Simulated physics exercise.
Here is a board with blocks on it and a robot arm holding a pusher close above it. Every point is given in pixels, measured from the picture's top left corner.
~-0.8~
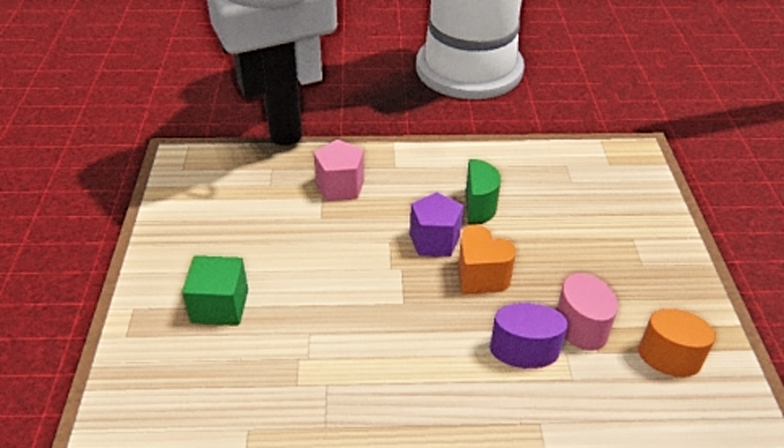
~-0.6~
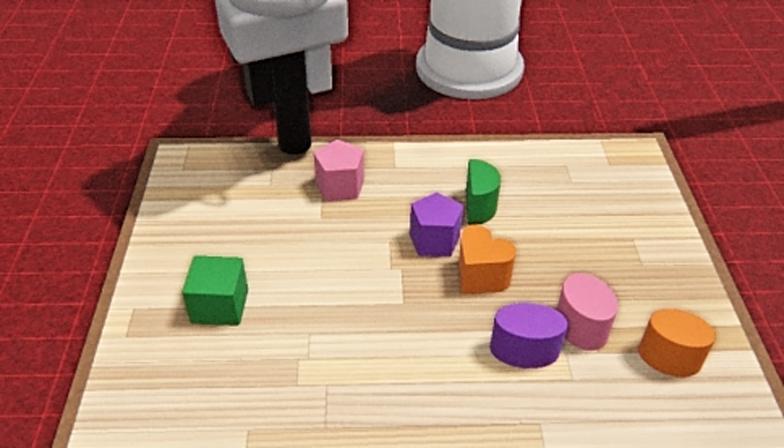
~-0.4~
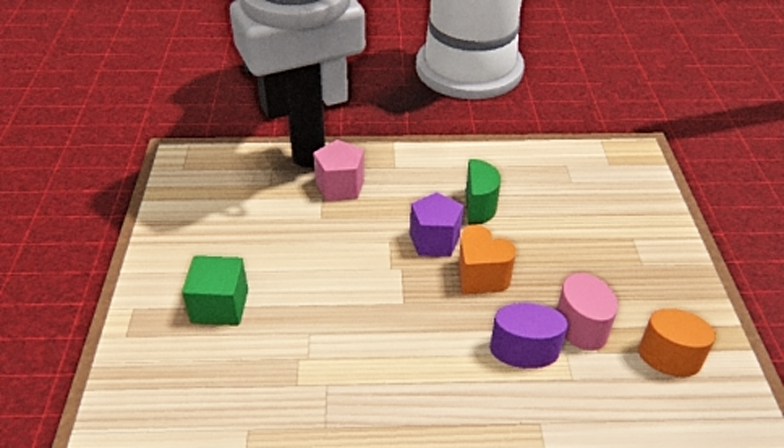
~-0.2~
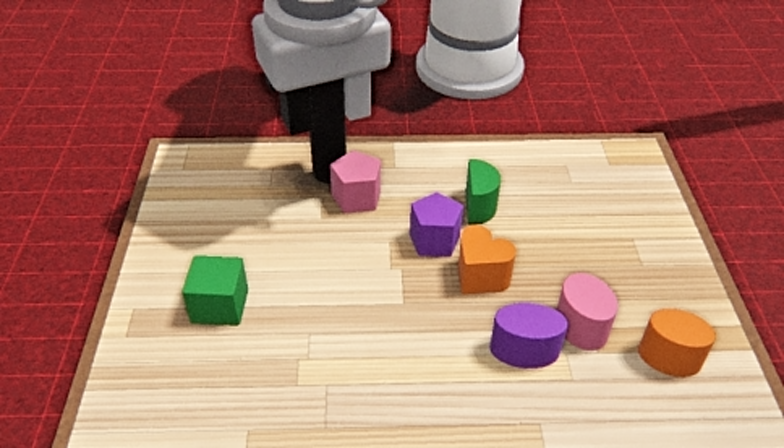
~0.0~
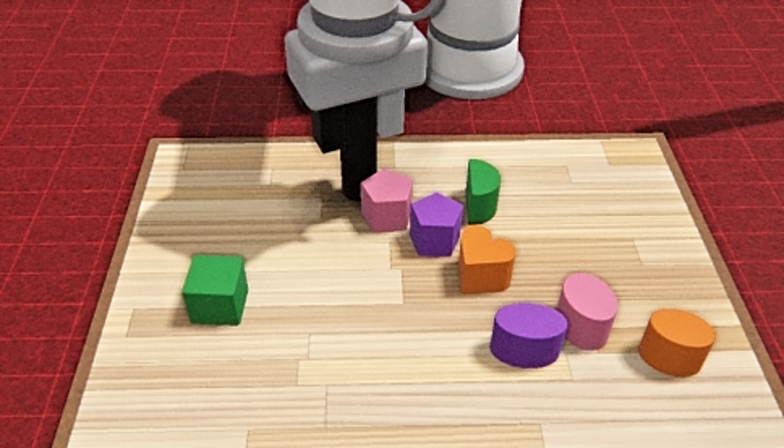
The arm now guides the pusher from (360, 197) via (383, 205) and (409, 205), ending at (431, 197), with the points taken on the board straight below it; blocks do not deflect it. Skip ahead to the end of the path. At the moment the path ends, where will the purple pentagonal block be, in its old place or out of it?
The block you're asking about gets moved.
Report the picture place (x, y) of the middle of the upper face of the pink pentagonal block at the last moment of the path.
My estimate: (413, 204).
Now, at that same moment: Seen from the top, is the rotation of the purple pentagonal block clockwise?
No.
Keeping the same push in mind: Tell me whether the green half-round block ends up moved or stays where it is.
Once the path ends, it is where it was.
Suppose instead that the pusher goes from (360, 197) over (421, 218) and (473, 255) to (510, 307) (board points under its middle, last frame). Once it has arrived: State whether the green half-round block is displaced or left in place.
The push misses it.
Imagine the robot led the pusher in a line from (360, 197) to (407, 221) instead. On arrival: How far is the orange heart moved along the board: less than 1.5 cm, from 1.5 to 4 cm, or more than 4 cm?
Medium: 1.5 to 4 cm.
On the path given first. Halfway along, pusher (397, 200); pink pentagonal block (410, 203), turned 15° clockwise; purple pentagonal block (453, 218), turned 30° anticlockwise; orange heart (490, 250).
At the end, pusher (432, 190); pink pentagonal block (413, 204), turned 20° clockwise; purple pentagonal block (456, 220), turned 30° anticlockwise; green half-round block in place; orange heart (492, 251).
